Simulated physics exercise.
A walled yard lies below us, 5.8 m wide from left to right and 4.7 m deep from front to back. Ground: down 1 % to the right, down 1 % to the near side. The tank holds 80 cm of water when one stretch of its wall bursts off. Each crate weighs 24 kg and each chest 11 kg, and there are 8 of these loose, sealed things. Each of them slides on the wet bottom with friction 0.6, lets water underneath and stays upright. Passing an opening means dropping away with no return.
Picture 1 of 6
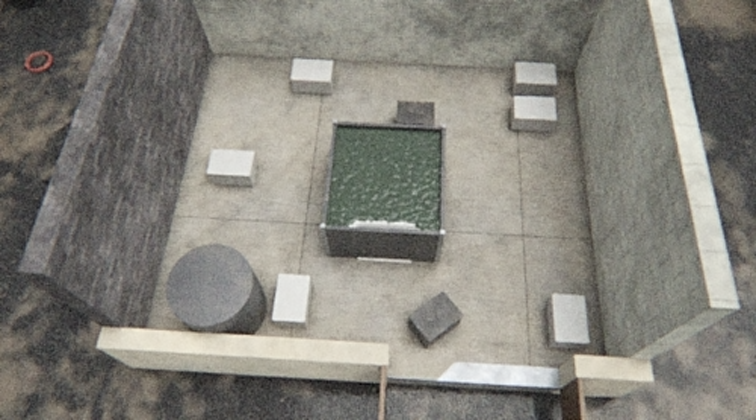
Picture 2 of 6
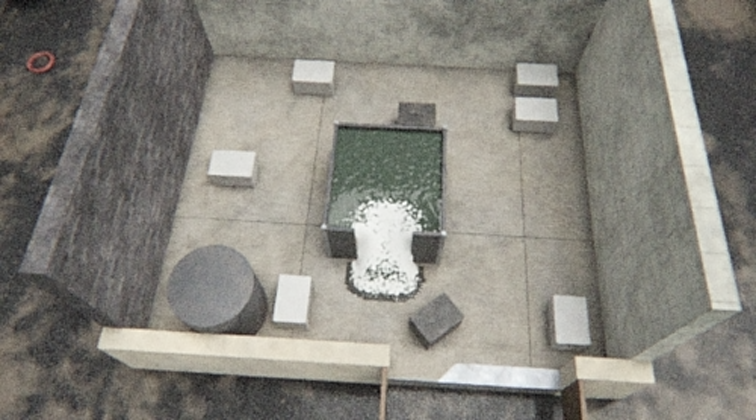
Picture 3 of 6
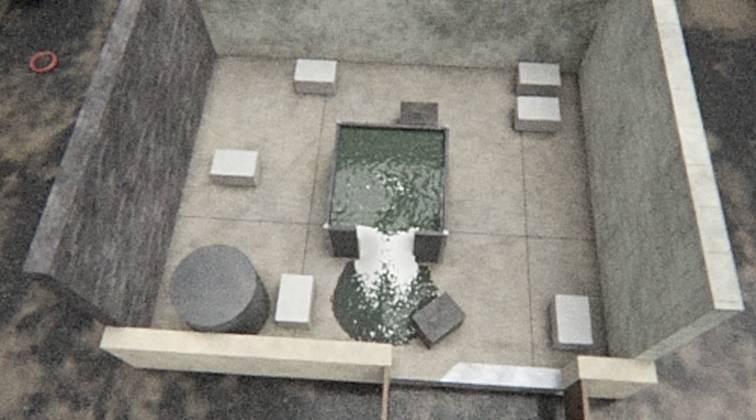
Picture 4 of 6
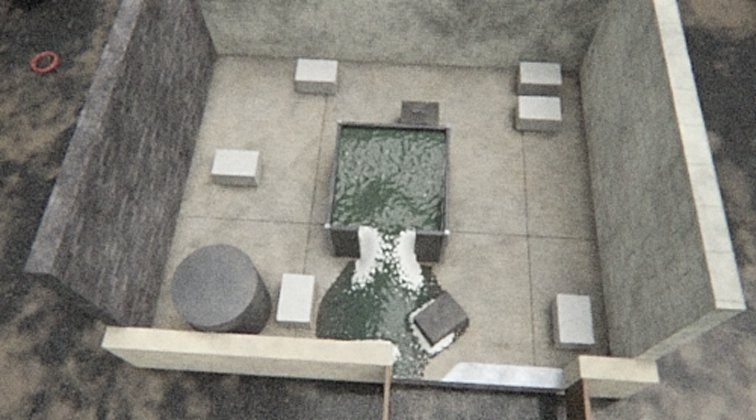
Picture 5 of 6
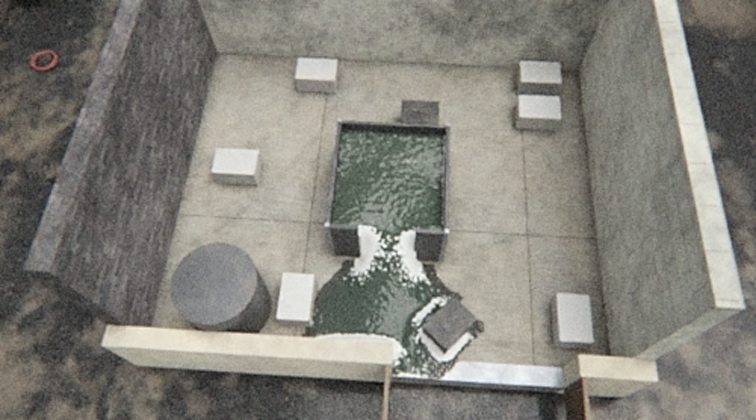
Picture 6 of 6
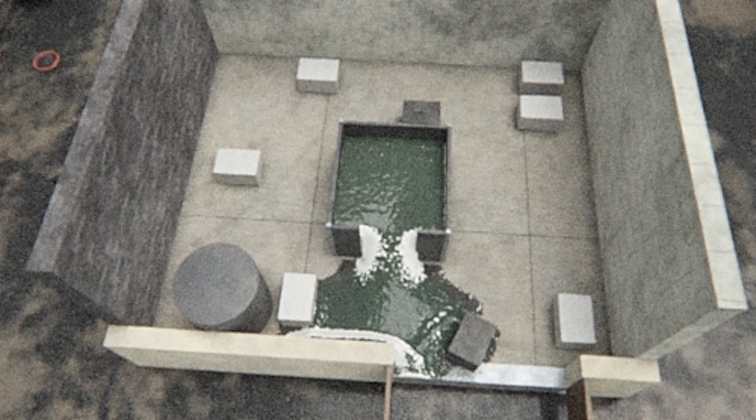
Green water bursts from the near side of a dark, square tank at the centre of a walled, pale-floored yard, seen from high above with barely any camera movement. Pale blocks stand around it, with a grey cylinder at the lower left and dark blocks behind and in front. White foam pours out, the pool spreads to the near wall, and the front dark block slides and turns rightward.
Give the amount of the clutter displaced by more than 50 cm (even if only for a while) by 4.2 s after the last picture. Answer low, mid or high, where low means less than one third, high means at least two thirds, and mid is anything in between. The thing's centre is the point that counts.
Low.
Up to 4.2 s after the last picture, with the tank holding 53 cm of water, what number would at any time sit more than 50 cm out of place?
In that case the number is 2.
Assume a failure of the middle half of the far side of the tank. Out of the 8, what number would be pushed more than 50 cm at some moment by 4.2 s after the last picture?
That would give 4.
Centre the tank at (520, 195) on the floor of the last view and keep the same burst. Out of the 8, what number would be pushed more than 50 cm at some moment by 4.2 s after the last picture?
That would give 2.
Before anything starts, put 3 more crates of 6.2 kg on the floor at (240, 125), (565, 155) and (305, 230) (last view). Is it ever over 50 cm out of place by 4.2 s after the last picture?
So it's stays below, then stays below, then gets above.
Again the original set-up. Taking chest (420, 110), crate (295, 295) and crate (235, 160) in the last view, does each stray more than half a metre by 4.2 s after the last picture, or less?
Result, in order: Undershooting / overshooting / undershooting.
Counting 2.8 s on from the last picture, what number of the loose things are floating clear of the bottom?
It comes to 0.
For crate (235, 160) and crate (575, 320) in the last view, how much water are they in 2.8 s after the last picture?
I'd estimate 5 cm for the first and 1 cm for the second.
Then, 0.4 s after the last picture 1 of 8 are over 50 cm from their spots; 0 afloat.
Then, 1.5 s after the last picture 2 of 8 are over 50 cm from their spots; 0 afloat.
Then, 2.8 s after the last picture 2 of 8 are over 50 cm from their spots; 0 afloat.
Then, 4.2 s after the last picture 2 of 8 are over 50 cm from their spots, and 2 have been at some point; 0 afloat.
